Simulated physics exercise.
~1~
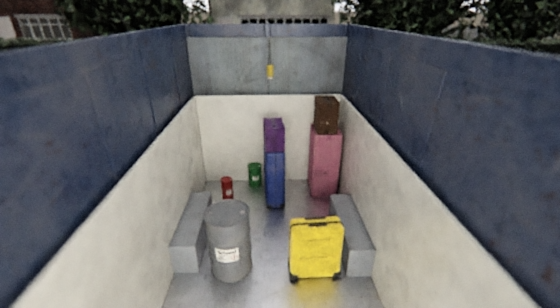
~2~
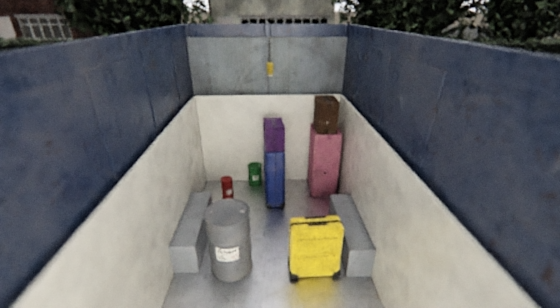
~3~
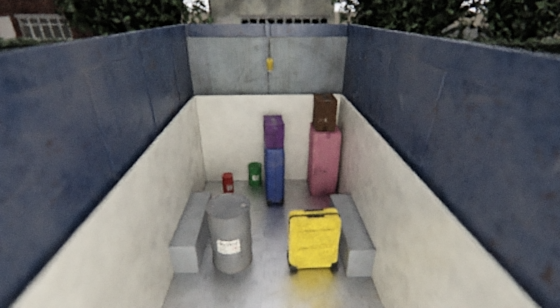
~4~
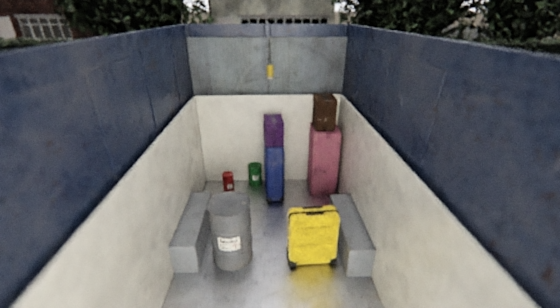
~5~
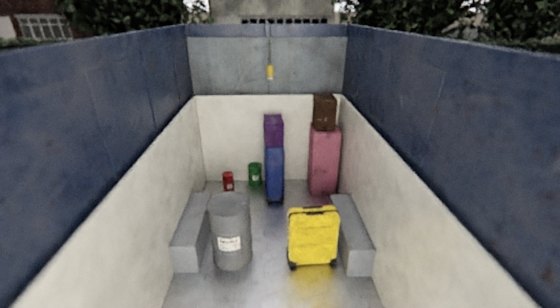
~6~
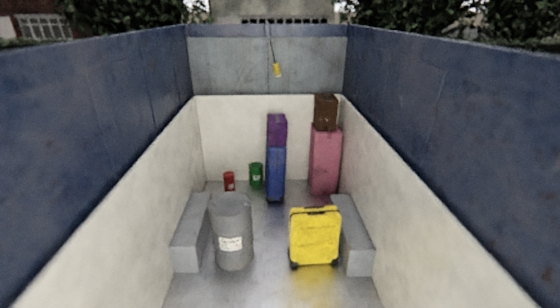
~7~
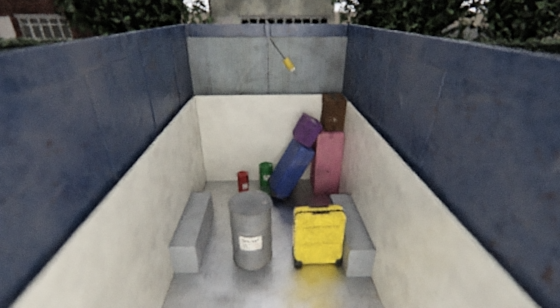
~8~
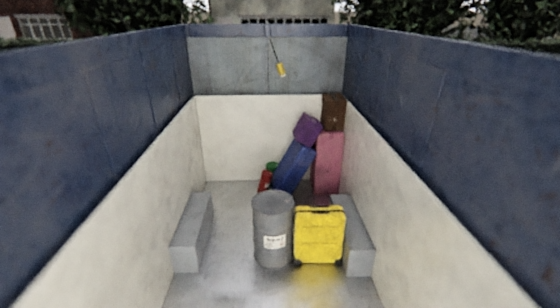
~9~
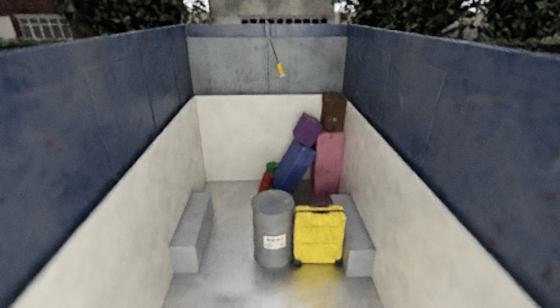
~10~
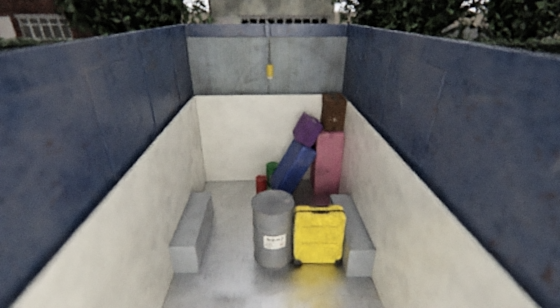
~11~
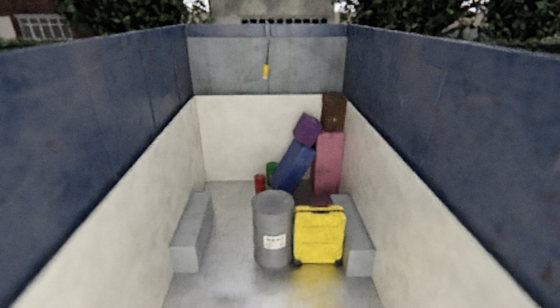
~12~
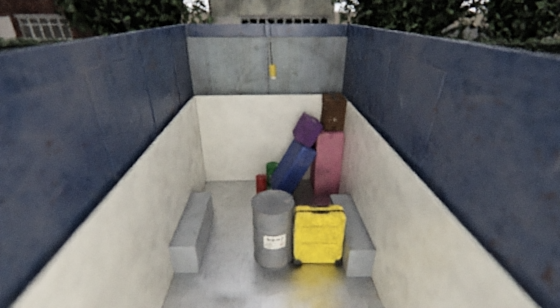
A yellow lamp hangs on its cord at the front of a walled load bay holding a grey drum, a yellow case, stacked cases and boxes, and small red and green canisters. At first the load barely shifts, with the drum and yellow case sliding slightly. Then the lamp swings right, and the drum and canisters slide right as the blue case and purple box tip against the pink box. The red canister leans briefly, then stands upright again. The lamp settles, leaving the blue case and purple box leaning and the pink box still in place.
